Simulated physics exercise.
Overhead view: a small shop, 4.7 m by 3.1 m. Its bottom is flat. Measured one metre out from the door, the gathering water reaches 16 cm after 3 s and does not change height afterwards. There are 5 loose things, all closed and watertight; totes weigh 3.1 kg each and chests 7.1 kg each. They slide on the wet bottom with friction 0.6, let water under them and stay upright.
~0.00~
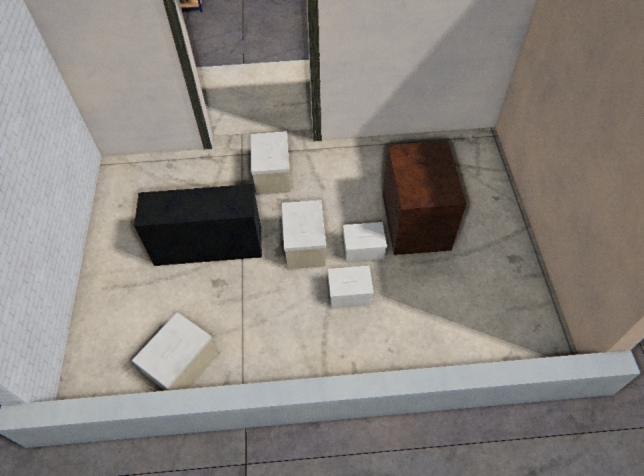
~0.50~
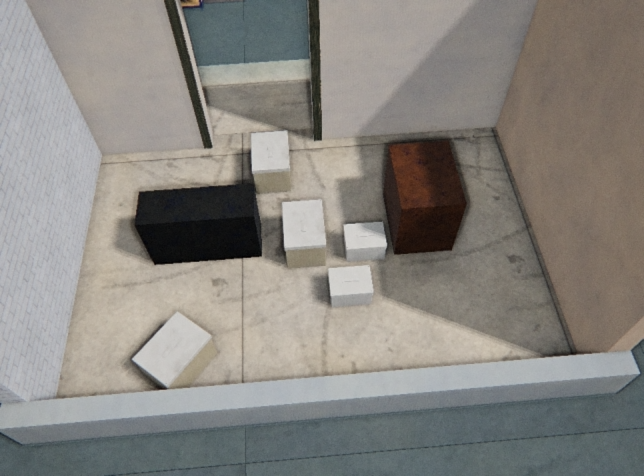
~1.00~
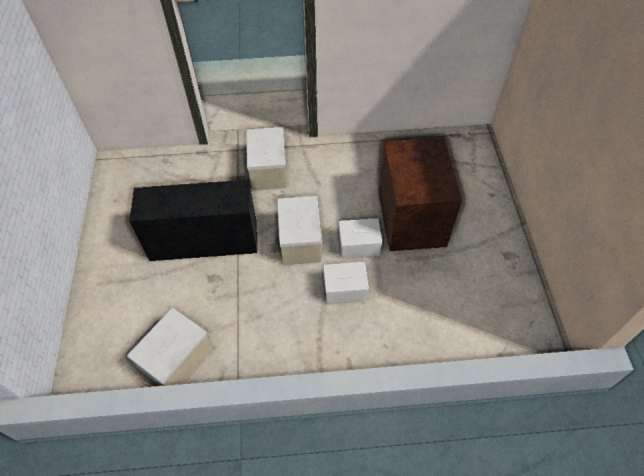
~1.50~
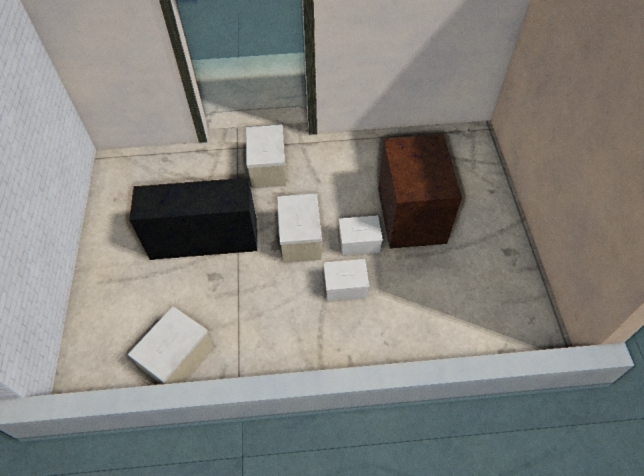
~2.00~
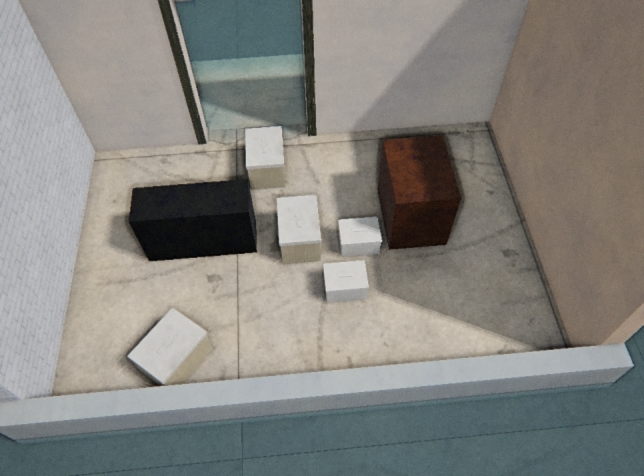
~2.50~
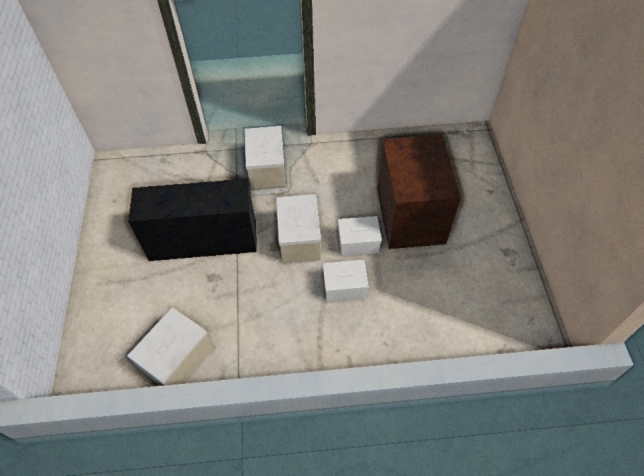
A long black block sat in a small room with a reddish-brown chest and several white boxes, all staying still, while the grey ground outside turned blue-green and the colour crept into the doorway.
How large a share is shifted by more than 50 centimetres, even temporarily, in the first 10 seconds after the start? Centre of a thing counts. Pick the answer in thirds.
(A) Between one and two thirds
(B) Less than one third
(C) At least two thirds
Option C: At least two thirds.
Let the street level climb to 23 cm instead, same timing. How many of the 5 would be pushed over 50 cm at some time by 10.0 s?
The count would be 5.
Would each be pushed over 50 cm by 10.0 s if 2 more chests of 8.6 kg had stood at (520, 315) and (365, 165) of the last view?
First one goes beyond it, second one stays within it.
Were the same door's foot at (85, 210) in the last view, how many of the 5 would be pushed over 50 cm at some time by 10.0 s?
Then 4 of them would.
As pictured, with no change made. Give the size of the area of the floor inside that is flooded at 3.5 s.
Roughly 2.5 m2.
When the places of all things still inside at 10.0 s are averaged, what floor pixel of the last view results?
The average lands around (339, 267).
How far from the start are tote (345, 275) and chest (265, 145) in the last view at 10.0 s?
They've ended up 80 cm and 300 cm away, in that order.
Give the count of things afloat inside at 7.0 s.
The number is 4.
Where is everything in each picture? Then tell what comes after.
A chest at (270, 151) rests on the ground; a tote at (350, 281), on the bottom; water covers 0.0 m2; 0 of 5 have shifted, in the first frame.
A chest at (270, 150), on the bottom; a tote at (350, 280), on the bottom; water covers 0.0 m2; 0 of 5 have shifted, in the second frame.
A chest at (265, 146), on the bottom; a tote at (346, 277) rests on the ground; 0.0 m2 under water; 0 of 5 have shifted, in the third frame.
A chest at (265, 144) rests on the ground; a tote at (346, 274) rests on the ground; water covers 0.0 m2; 0 of 5 have shifted, in the fourth frame.
A chest at (264, 146), on the bottom; a tote at (346, 275) rests on the ground; water covers 0.0 m2; 0 of 5 have shifted, in the fifth frame.
A chest at (264, 146) rests on the ground; a tote at (345, 275) rests on the ground; 0.4 m2 under water; 0 of 5 have shifted, in the sixth frame.
After 3.5 s 0 of 5 are over 50 cm from their spots; 0 afloat.
After 4.5 s 1 of 5 are over 50 cm from their spots; 1 afloat.
After 7.0 s 4 of 5 are over 50 cm from their spots; 4 afloat.
After 10.0 s 5 of 5 are over 50 cm from their spots, and 5 have been at some point; 5 afloat.
